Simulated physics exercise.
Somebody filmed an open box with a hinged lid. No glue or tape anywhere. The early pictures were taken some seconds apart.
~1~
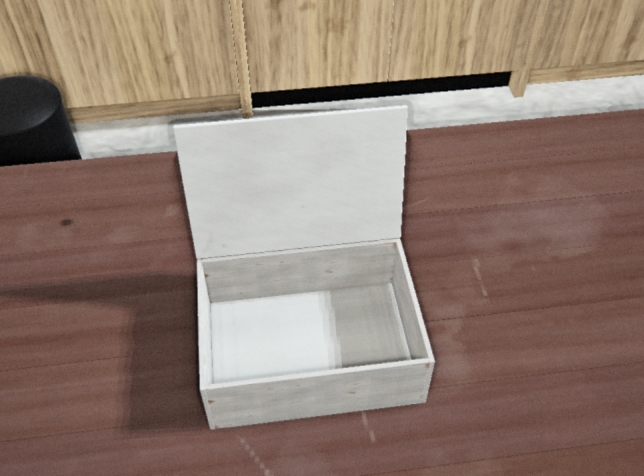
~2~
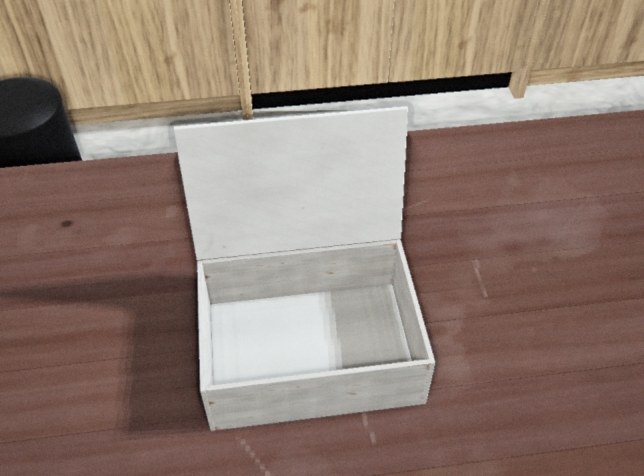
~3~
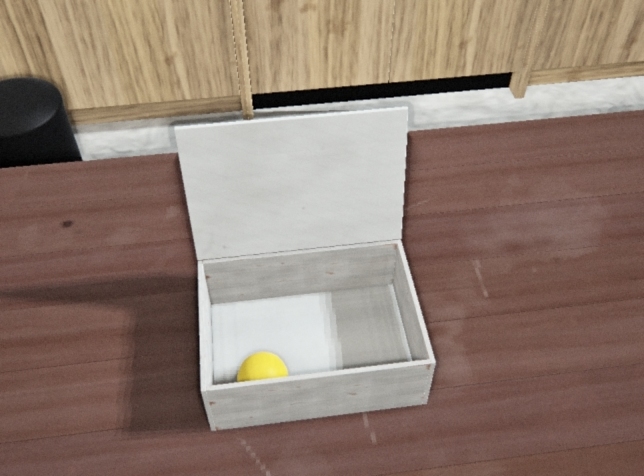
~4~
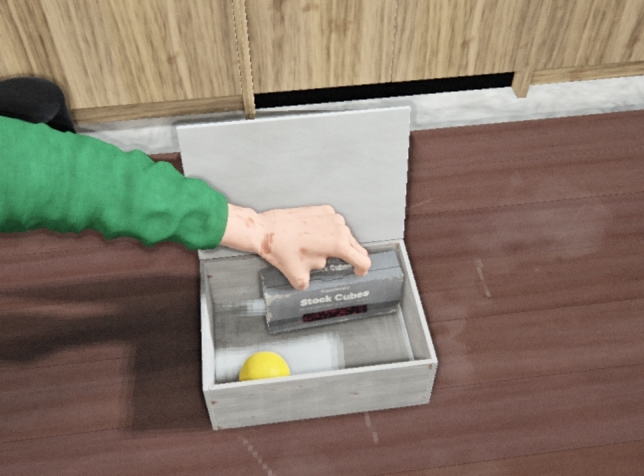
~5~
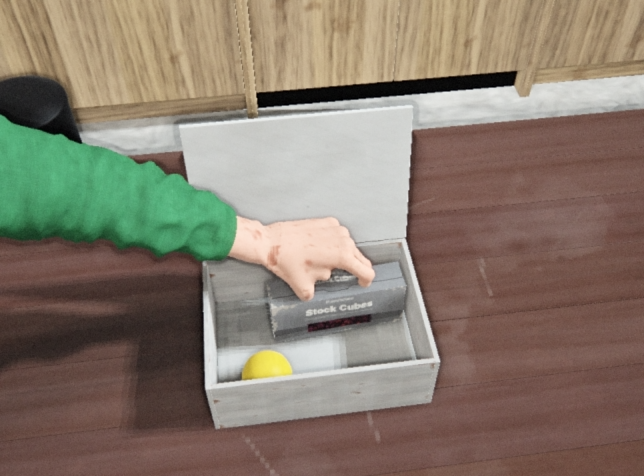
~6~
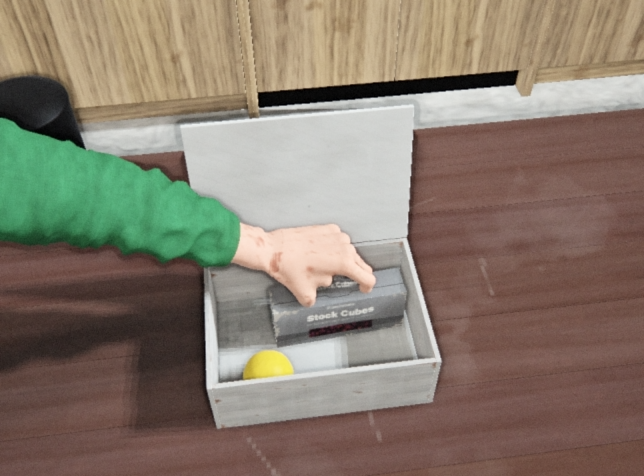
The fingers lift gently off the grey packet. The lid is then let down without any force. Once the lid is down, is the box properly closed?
Yes, the box is closed.
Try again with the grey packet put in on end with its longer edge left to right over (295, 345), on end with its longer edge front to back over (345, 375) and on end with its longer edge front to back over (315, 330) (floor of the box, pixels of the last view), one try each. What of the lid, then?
With the first placement the lid remains open; with the second, it remains open; with the third, it remains open.
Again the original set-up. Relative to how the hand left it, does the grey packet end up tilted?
It stays as it was set.
Then, 1.30 s past the last view, lid 78° above the rim.
Then, 1.70 s past the last view, lid 51° above the rim.
Then, 2.10 s past the last view, lid 17° above the rim.
Finally, lid shut; both still in place. Final places as the last picture's camera would see them, grey packet near (338, 308).
